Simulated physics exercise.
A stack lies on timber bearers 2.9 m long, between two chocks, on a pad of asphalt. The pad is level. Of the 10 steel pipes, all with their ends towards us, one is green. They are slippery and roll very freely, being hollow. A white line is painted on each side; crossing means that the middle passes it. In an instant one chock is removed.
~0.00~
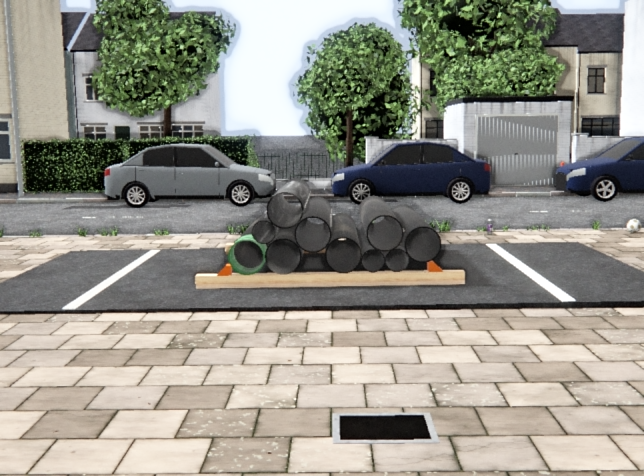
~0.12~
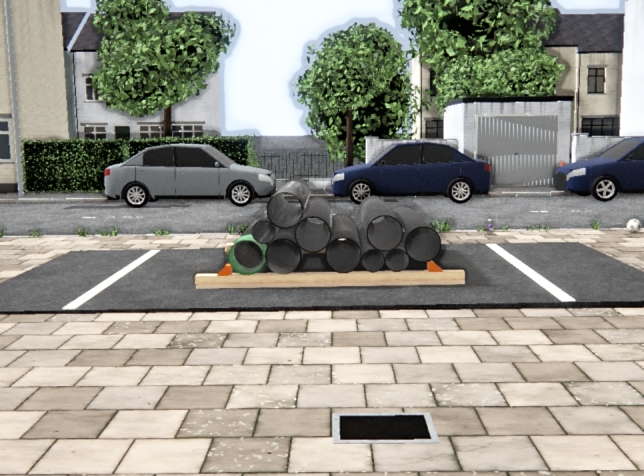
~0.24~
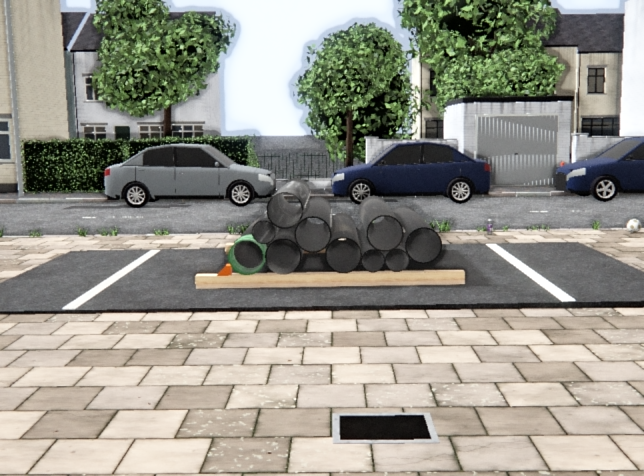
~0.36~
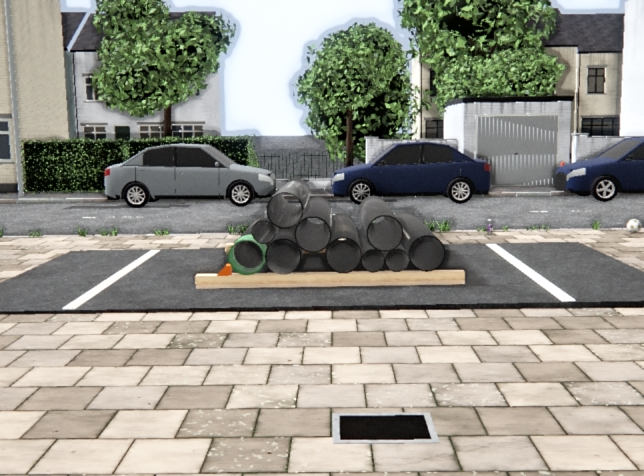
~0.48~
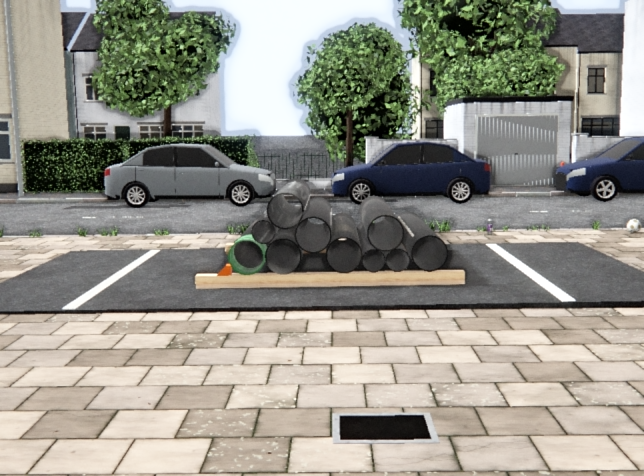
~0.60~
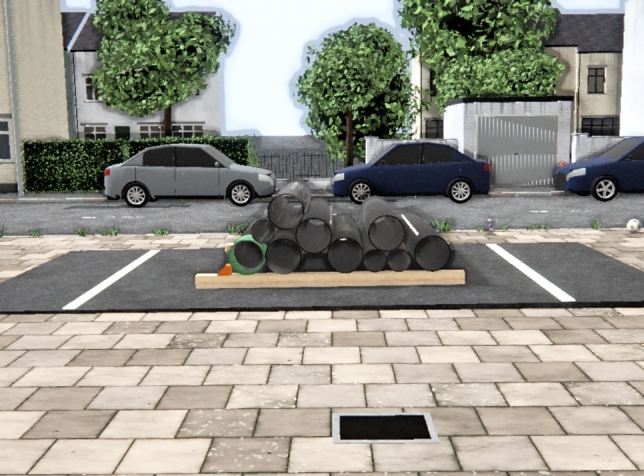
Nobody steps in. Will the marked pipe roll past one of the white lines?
The green one does not cross a line.
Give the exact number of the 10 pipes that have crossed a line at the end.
In all, 1.
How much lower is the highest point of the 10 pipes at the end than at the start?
Roughly 15 cm.
By 0.9 s, green is on the bearers, 55 cm from the bearers' left end; 0 past a line.
Finally (8.0 s), green is on the bearers, 55 cm from the bearers' left end; 1 past a line.
